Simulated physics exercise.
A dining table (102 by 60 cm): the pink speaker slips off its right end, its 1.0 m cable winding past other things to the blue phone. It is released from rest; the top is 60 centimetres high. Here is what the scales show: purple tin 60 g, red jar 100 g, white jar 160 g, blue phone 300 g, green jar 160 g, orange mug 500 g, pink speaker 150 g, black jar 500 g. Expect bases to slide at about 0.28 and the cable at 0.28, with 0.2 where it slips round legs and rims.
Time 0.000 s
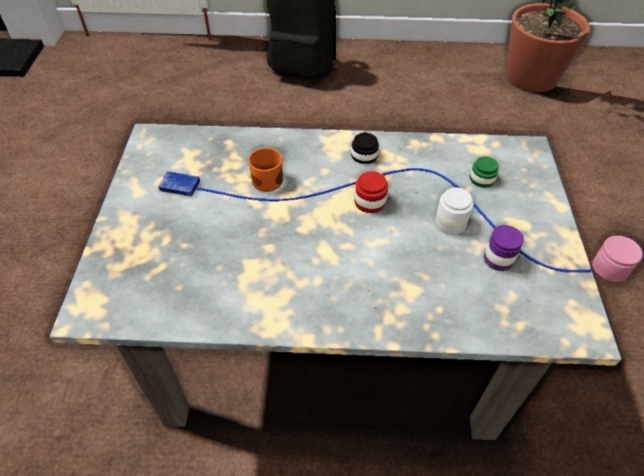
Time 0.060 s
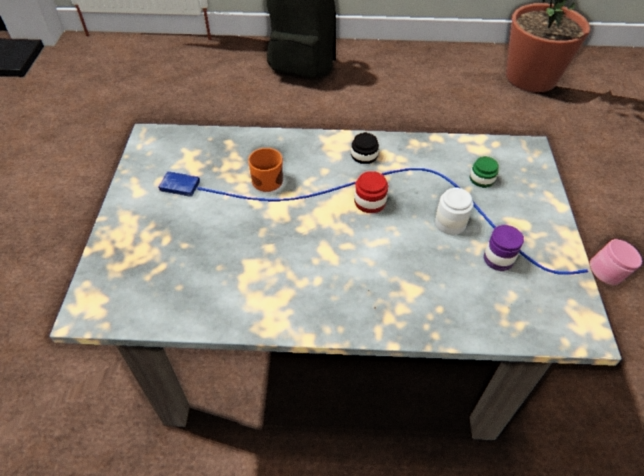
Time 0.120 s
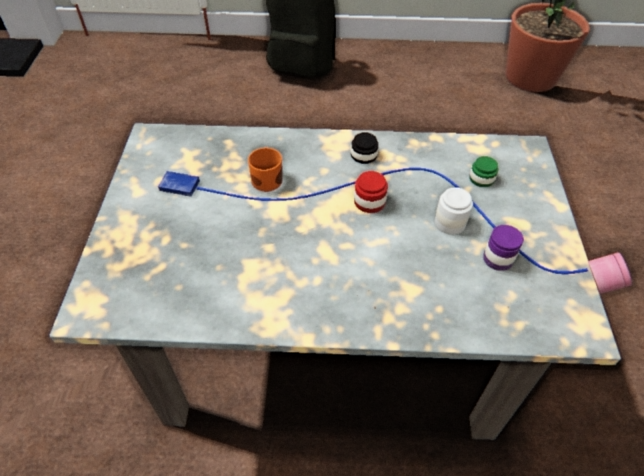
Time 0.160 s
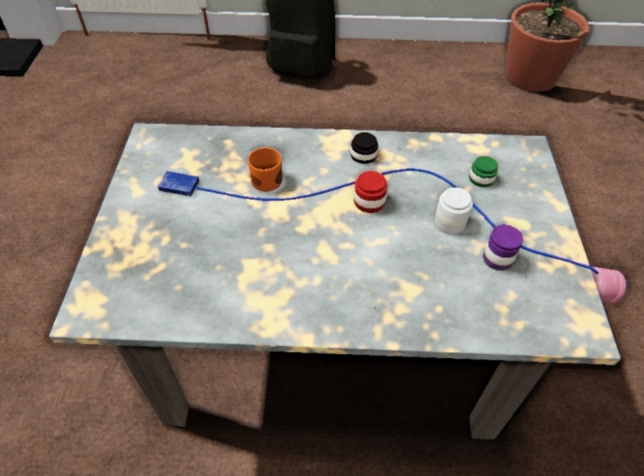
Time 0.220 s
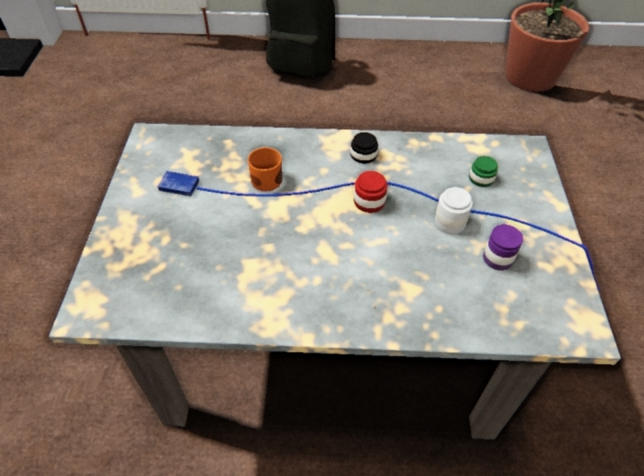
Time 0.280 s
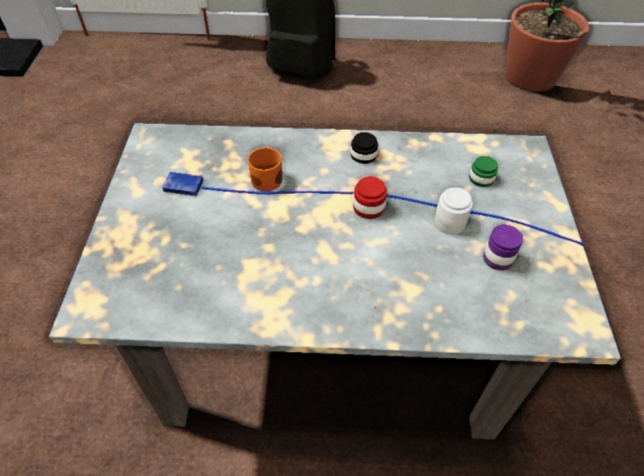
A pale mottled table holding jars and a mug as a pink object drops off the right edge, pulling a blue cable straighter.
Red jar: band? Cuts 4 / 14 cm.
My guess is it ends up some way off its start.
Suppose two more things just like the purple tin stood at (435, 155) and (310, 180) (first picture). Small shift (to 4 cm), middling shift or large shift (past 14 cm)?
Slight, then slight.
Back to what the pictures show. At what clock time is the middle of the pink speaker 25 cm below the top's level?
At about 0.48 s.
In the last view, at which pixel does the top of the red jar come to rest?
(370, 214).
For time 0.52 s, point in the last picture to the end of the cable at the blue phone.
At about (232, 190).
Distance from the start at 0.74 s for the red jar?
At that moment the red jar has gone 10 cm from the start.
By 0.5 s, the cable's tail end at (232, 190); red jar 10 cm off its start, pink speaker over the edge, blue phone 8 cm off its start.
By 0.7 s, the cable's tail end at (253, 193); red jar 10 cm off its start, pink speaker over the edge, blue phone 13 cm off its start.
By 1.0 s, the cable's tail end at (253, 193); red jar 10 cm off its start at (370, 214), pink speaker over the edge, blue phone 13 cm off its start at (234, 188).
By 1.2 s, the cable's tail end at (253, 193); red jar 10 cm off its start, blue phone 13 cm off its start, pink speaker over the edge.
By 2.4 s, the cable's tail end at (253, 193); red jar 10 cm off its start at (370, 214), blue phone 13 cm off its start at (234, 188), pink speaker over the edge.
